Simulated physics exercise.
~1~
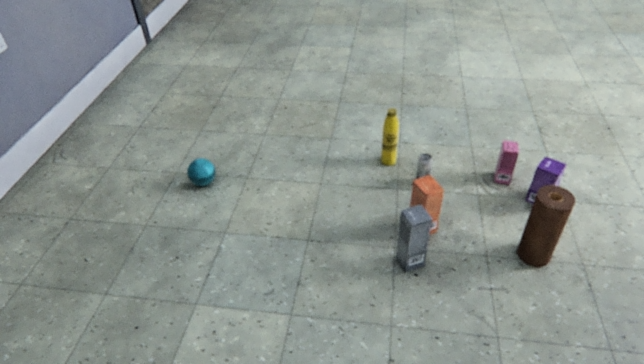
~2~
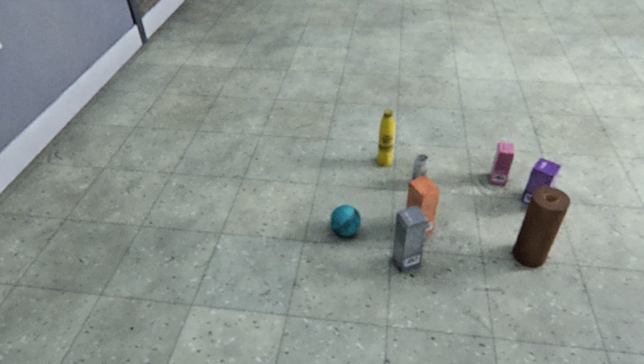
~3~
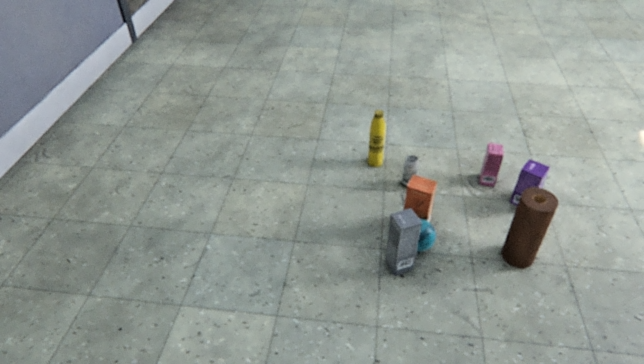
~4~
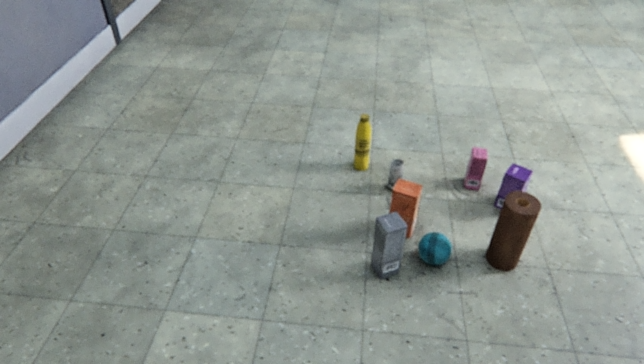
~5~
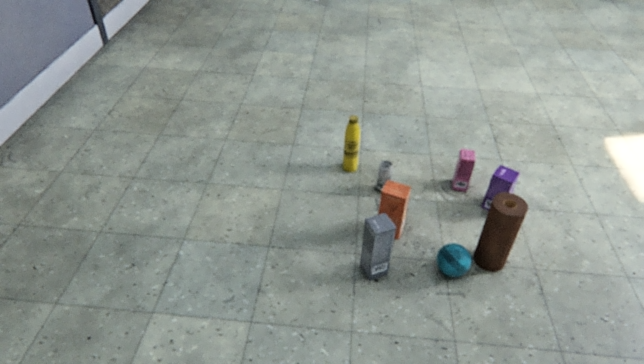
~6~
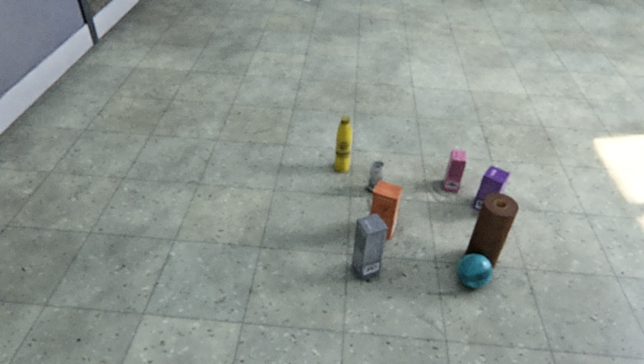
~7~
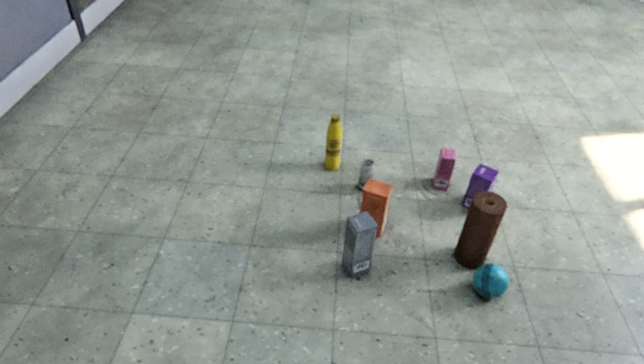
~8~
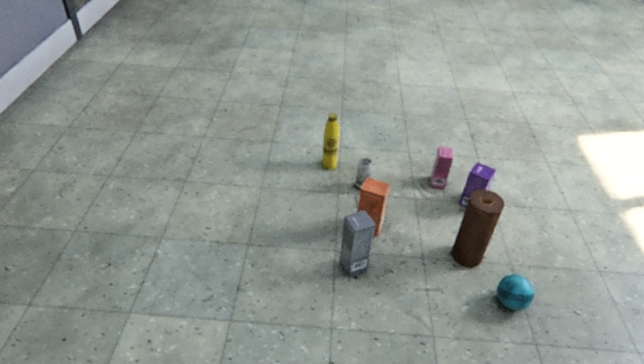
A turquoise ball rolled rightward across the tiled floor, passed behind the grey carton and in front of the orange one, then went by the front of the brown roll and ended up to its right, with every standing object still upright.
